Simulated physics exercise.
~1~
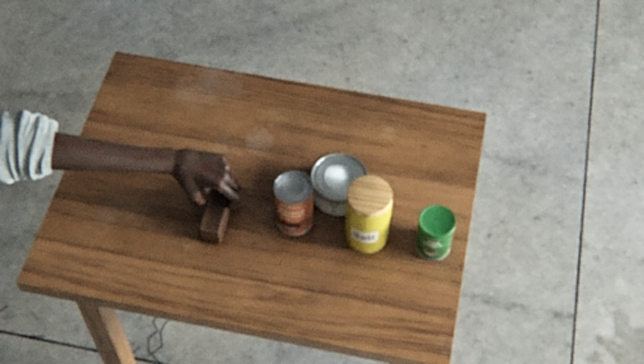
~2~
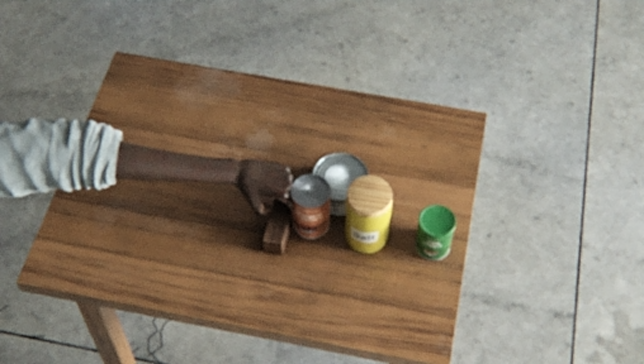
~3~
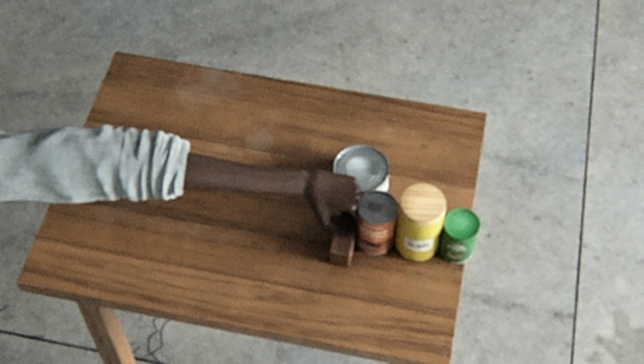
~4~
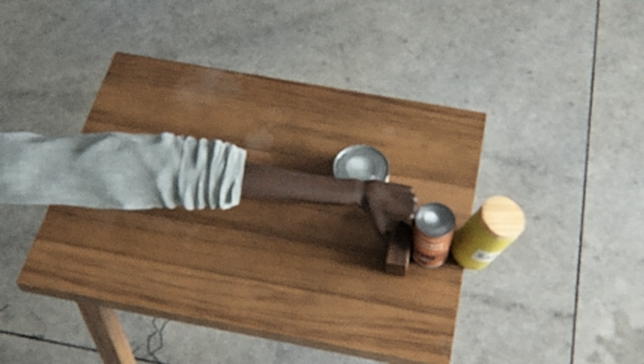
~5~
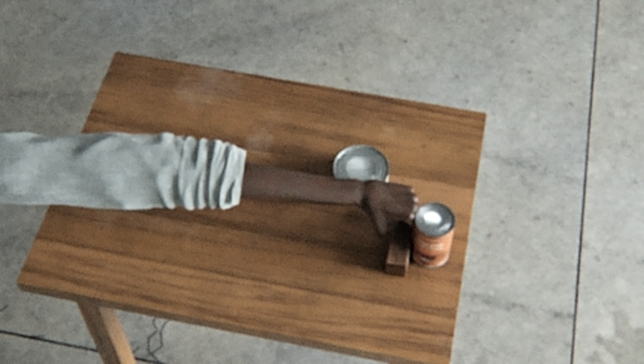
Hand sliding a wooden block rightward across a table, pushing green and yellow containers off the edge, orange tin and white tub remaining.
